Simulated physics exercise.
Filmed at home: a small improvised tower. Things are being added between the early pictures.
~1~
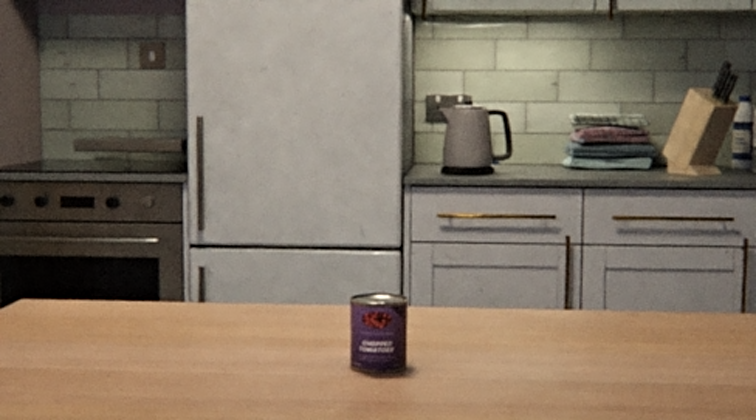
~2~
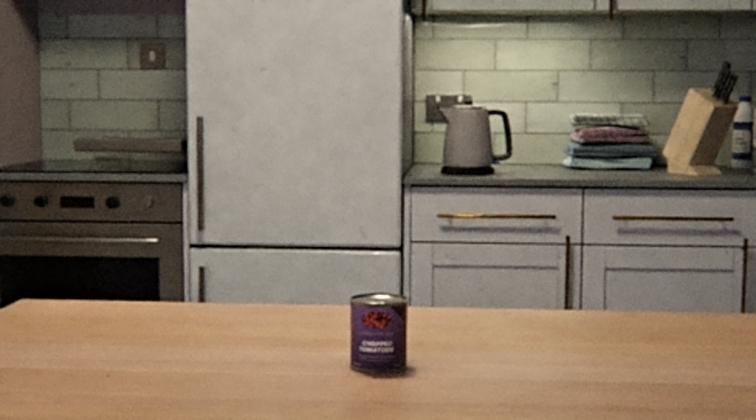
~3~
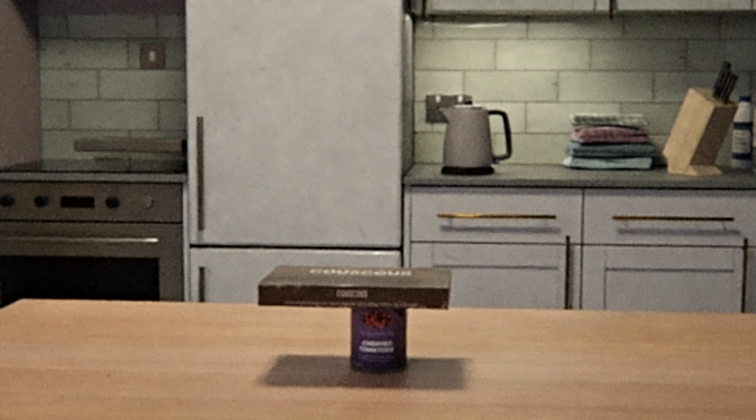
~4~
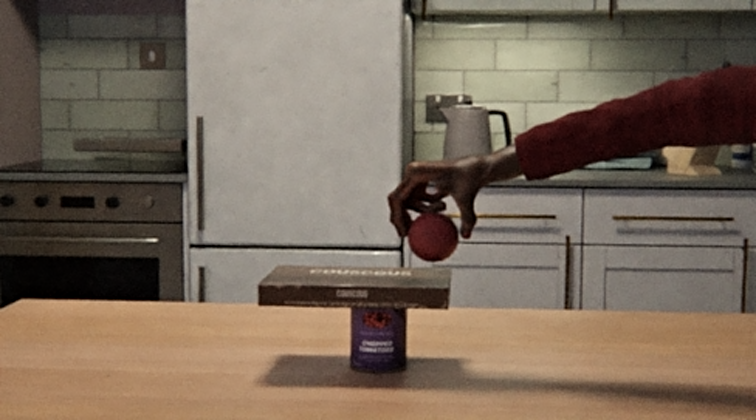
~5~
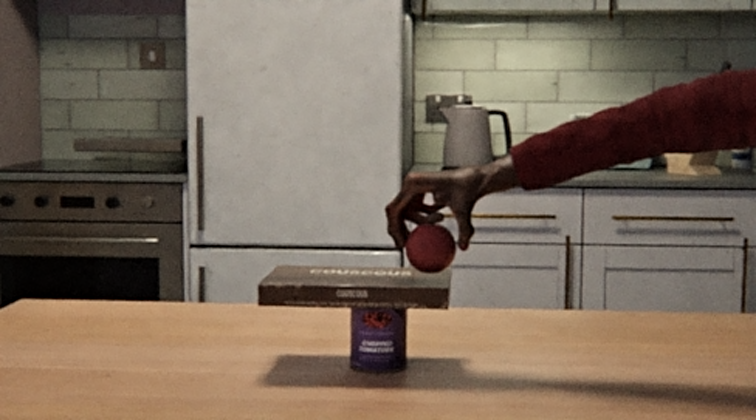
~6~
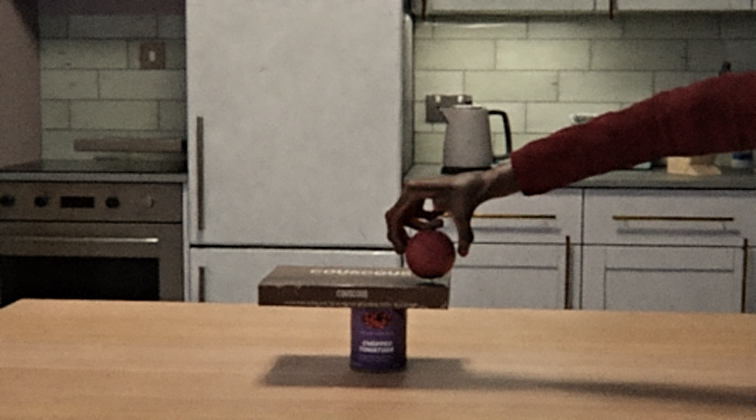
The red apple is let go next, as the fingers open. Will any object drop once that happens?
The stack is secure.
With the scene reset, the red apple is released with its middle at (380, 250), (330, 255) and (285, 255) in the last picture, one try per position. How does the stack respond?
Stands firm, topples, topples.
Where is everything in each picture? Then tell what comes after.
In the first frame, the last thing is not in view yet; purple tin (379, 333).
In the second frame, the last thing is not in view yet; purple tin (379, 333).
In the third frame, the last thing is not in view yet; purple tin (379, 333).
The fourth frame shows on its way; red apple (434, 237); purple tin (379, 333).
The fifth frame shows on its way; red apple (431, 248); purple tin (379, 333).
The sixth frame shows set down, still held; red apple (431, 255); purple tin (379, 333).
Then, 0.20 s after the last picture, nothing has stirred.
Then, 0.50 s after the last picture, red apple resting near (431, 255).
At rest, all 3 in place. Seen from the same camera at the end, red apple near (431, 255). The stack holds.
